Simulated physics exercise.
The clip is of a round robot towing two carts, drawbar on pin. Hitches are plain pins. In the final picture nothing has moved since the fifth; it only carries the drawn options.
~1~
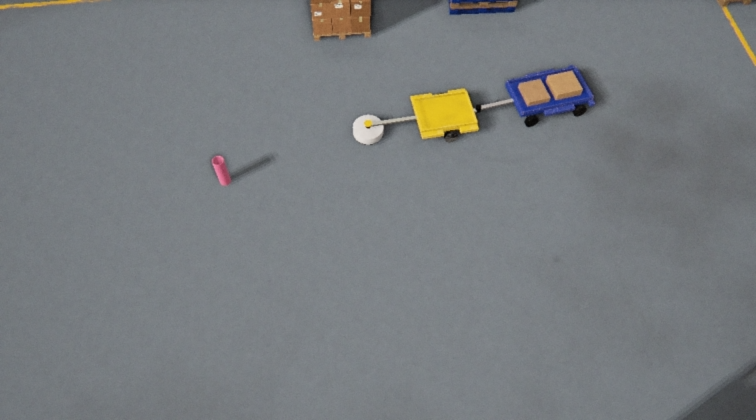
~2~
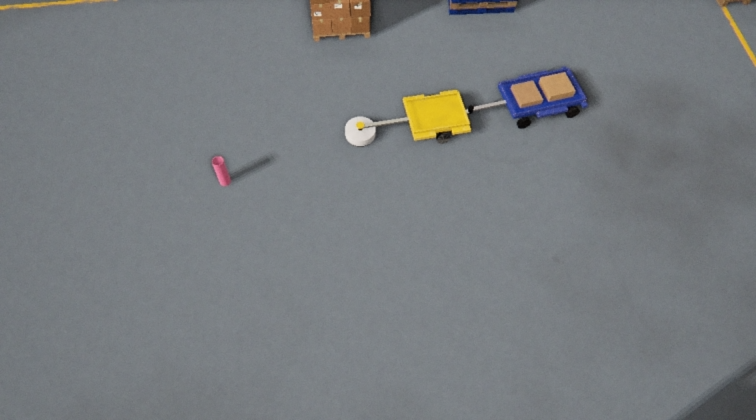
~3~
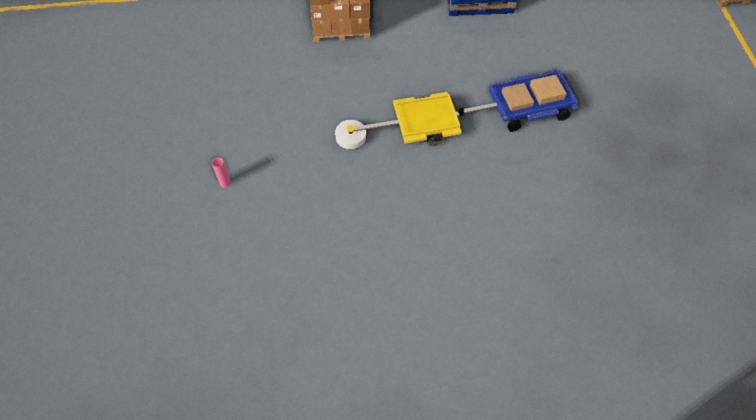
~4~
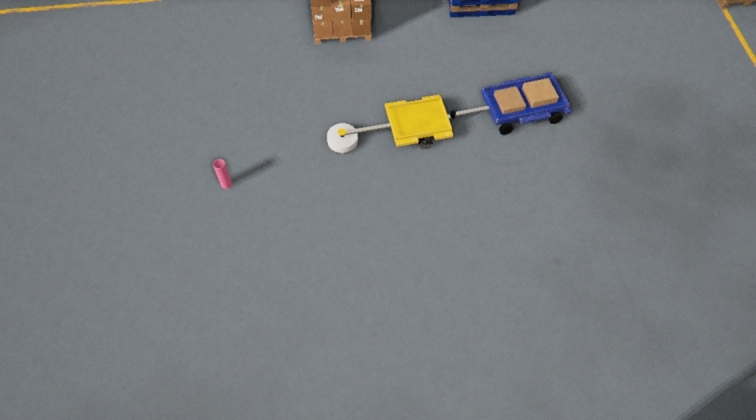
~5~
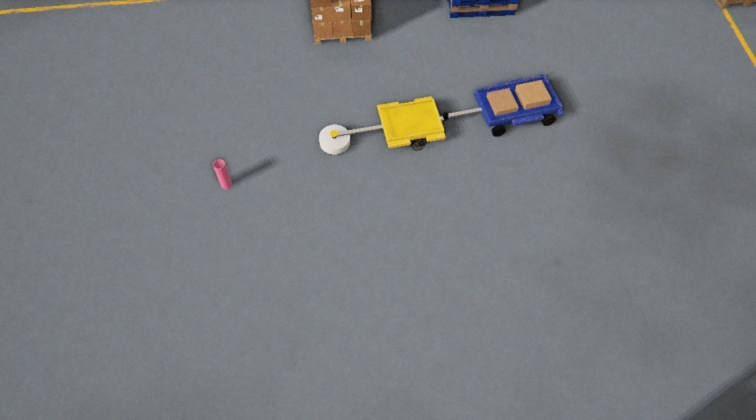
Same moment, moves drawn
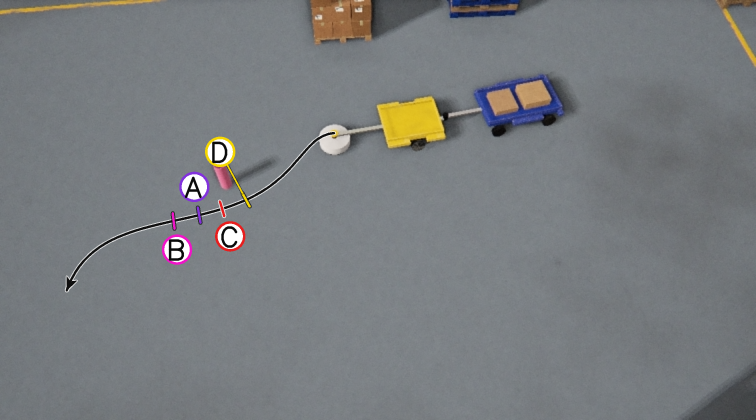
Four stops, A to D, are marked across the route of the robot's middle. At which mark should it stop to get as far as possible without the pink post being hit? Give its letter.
As far as tick A.
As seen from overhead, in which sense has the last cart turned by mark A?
For that mark, anticlockwise.
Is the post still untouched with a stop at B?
No.
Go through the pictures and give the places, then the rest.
In the first frame, blue cart (549, 91); pink post (226, 181); robot (368, 128).
In the second frame, robot (360, 130); yellow cart (436, 113); blue cart (542, 93); pink post (225, 181).
In the third frame, robot (351, 133); yellow cart (427, 116); blue cart (533, 96); pink post (225, 183).
In the fourth frame, robot (342, 137); yellow cart (419, 119); blue cart (525, 99); pink post (227, 184).
In the fifth frame, robot (335, 138); yellow cart (411, 121); blue cart (518, 101); pink post (227, 185).
On the copy, A at (199, 215); B at (174, 221); C at (222, 209); D at (246, 200); the route from (334, 133) via (208, 213) to (67, 291).
On A. First, robot (294, 170), last cart (471, 109).
Then, robot (251, 203), last cart (424, 118).
Finally, robot (201, 220), last cart (382, 133); nothing has been touched.
By contrast, B is too far, the post has been hit; C is safe but short; D is safe but short.
